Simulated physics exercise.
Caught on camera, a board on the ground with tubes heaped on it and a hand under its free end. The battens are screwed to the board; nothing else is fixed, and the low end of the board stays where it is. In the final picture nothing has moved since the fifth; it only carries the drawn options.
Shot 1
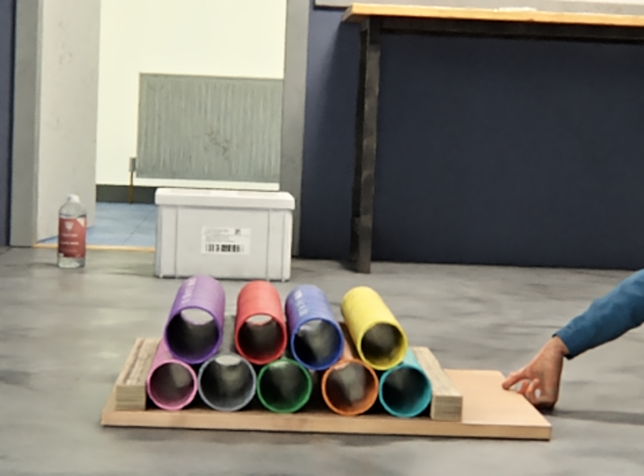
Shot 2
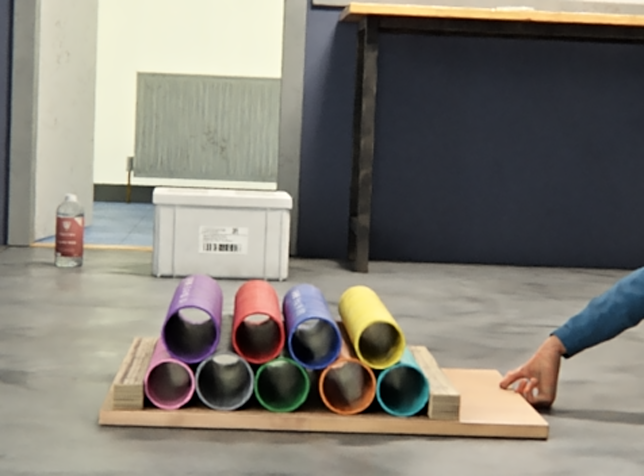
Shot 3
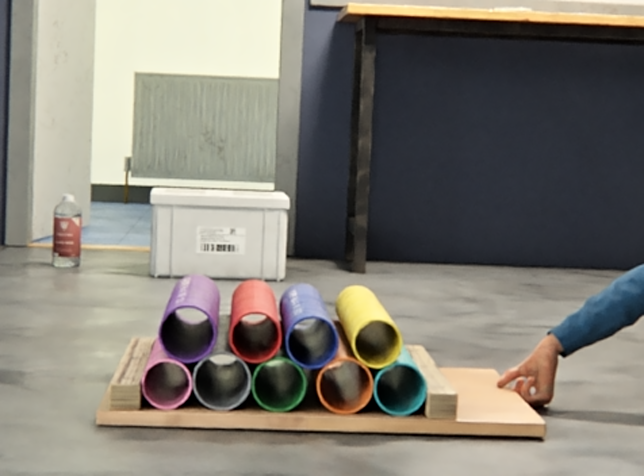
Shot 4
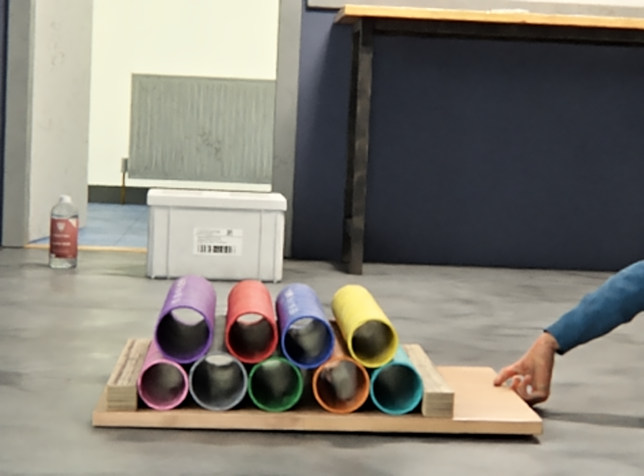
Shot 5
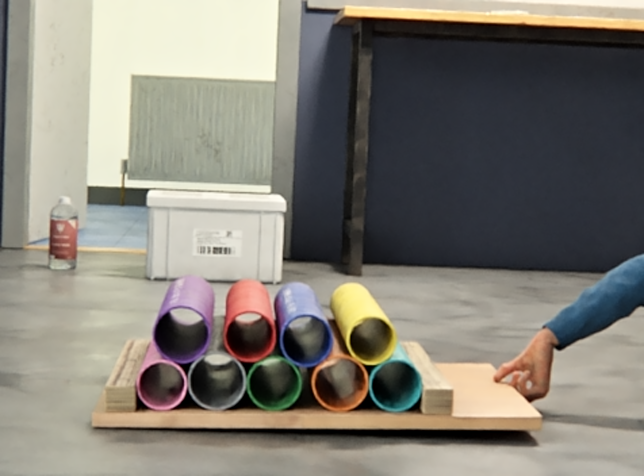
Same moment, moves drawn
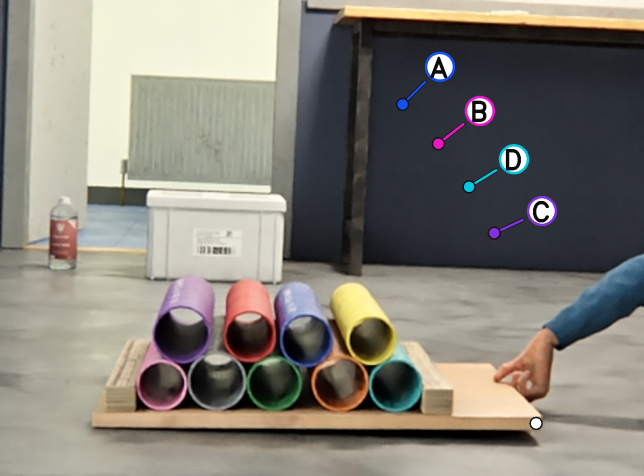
A hand gripped the right end of a wooden board on the floor and barely moved, while the nine colourful tubes stacked in two rows between the wooden strips stayed in place.
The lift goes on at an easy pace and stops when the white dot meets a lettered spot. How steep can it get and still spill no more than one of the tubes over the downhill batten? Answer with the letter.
Stop at C.
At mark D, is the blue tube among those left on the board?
The blue tube: No.
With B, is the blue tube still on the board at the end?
The blue tube: No.
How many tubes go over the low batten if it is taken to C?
At C the number is one.
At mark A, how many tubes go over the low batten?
It comes to four.
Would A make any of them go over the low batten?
Yes, at A.
On the marked copy, A at (403, 104); B at (439, 143); C at (494, 233); D at (469, 187); the white dot at (536, 423).
With C. Early on, board at 16°.
Further on, board at 27°.
At the end, board at 27°, one over the low batten (purple).
As for the rest, A four over the low batten (purple, blue, yellow, red); B four over the low batten (purple, blue, yellow, red); D four over the low batten (purple, blue, yellow, red).
